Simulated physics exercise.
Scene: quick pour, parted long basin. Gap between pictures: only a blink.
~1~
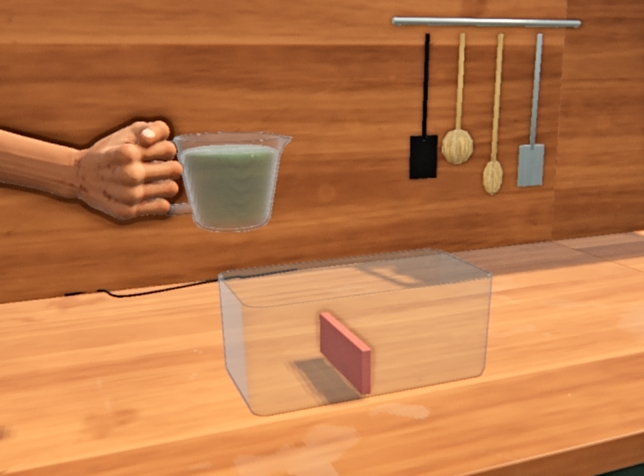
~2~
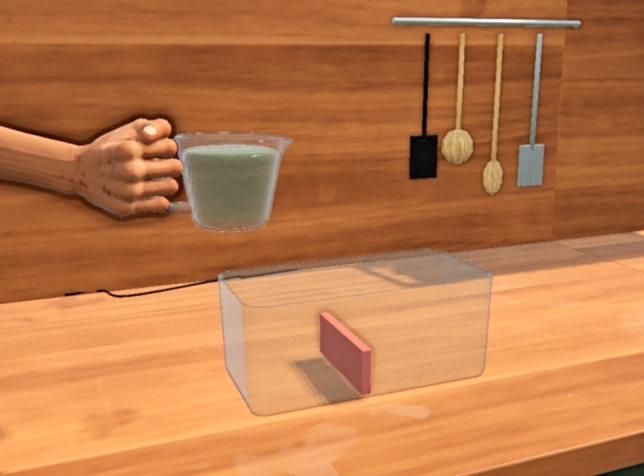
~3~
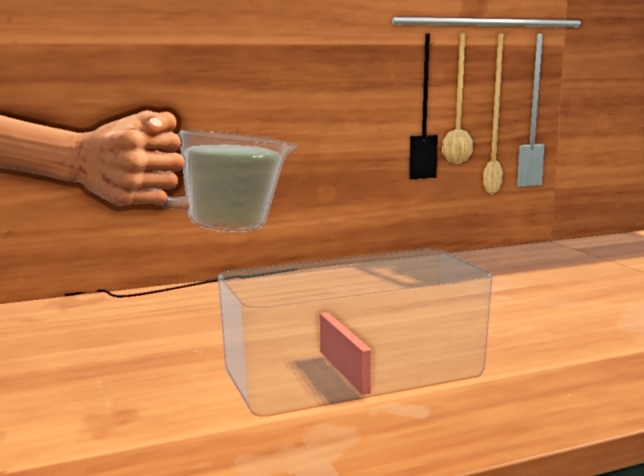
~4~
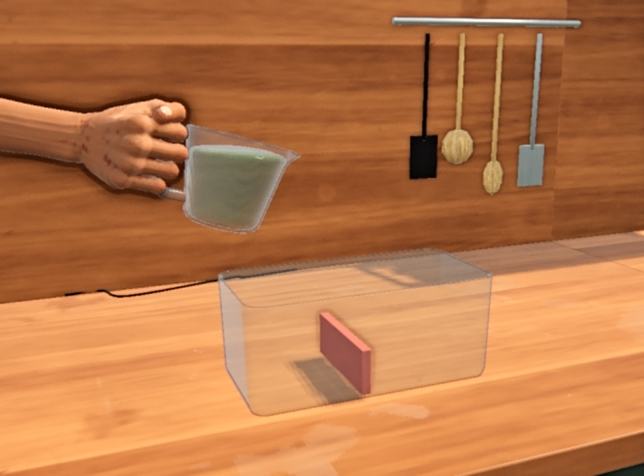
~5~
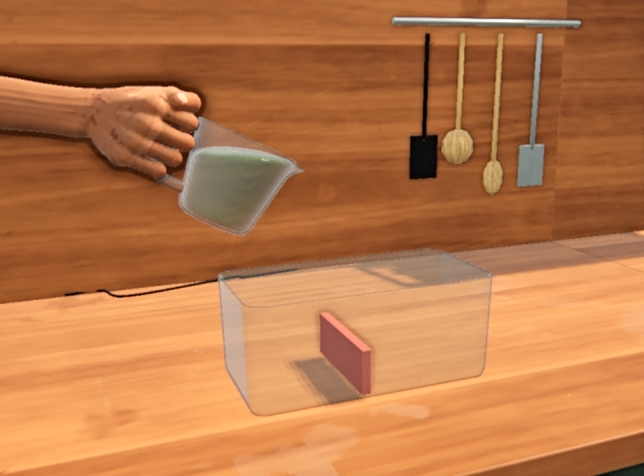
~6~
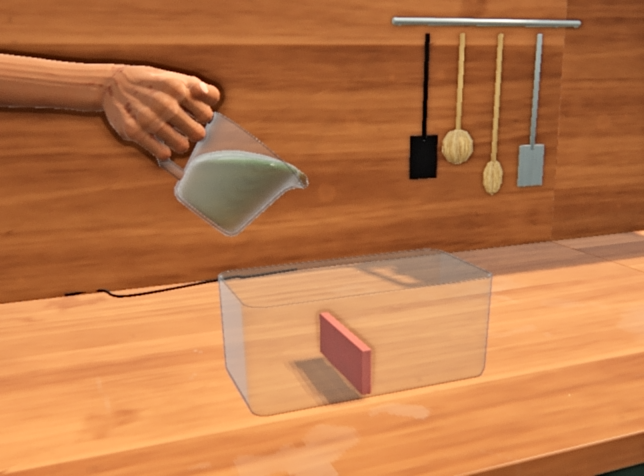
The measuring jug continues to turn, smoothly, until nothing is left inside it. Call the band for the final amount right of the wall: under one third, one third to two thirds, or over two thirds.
Band: Under one third.
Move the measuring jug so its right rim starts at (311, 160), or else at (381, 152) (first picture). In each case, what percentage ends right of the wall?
35 % and 95 %.
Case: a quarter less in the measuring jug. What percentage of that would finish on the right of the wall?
5 %.
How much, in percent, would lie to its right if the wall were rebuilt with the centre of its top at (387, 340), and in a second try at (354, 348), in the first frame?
The first position gives around 15 percent, the second around 25 percent.
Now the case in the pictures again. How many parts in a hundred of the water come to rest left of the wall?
80 %.
A moment on, the measuring jug is tipped right over and 21 per cent is still to pour, 40 is left of the wall and 15 right of it.
Next, the measuring jug is tipped right over and 0 per cent is still to pour, 80 is left of the wall and 16 right of it.
Then the measuring jug is tipped right over and 0 per cent is still to pour, 78 is left of the wall and 20 right of it.
Later the measuring jug is tipped right over and 0 per cent is still to pour, 78 is left of the wall and 20 right of it.
At rest 78 per cent lies left of the wall, 20 right of it and 2 outside.
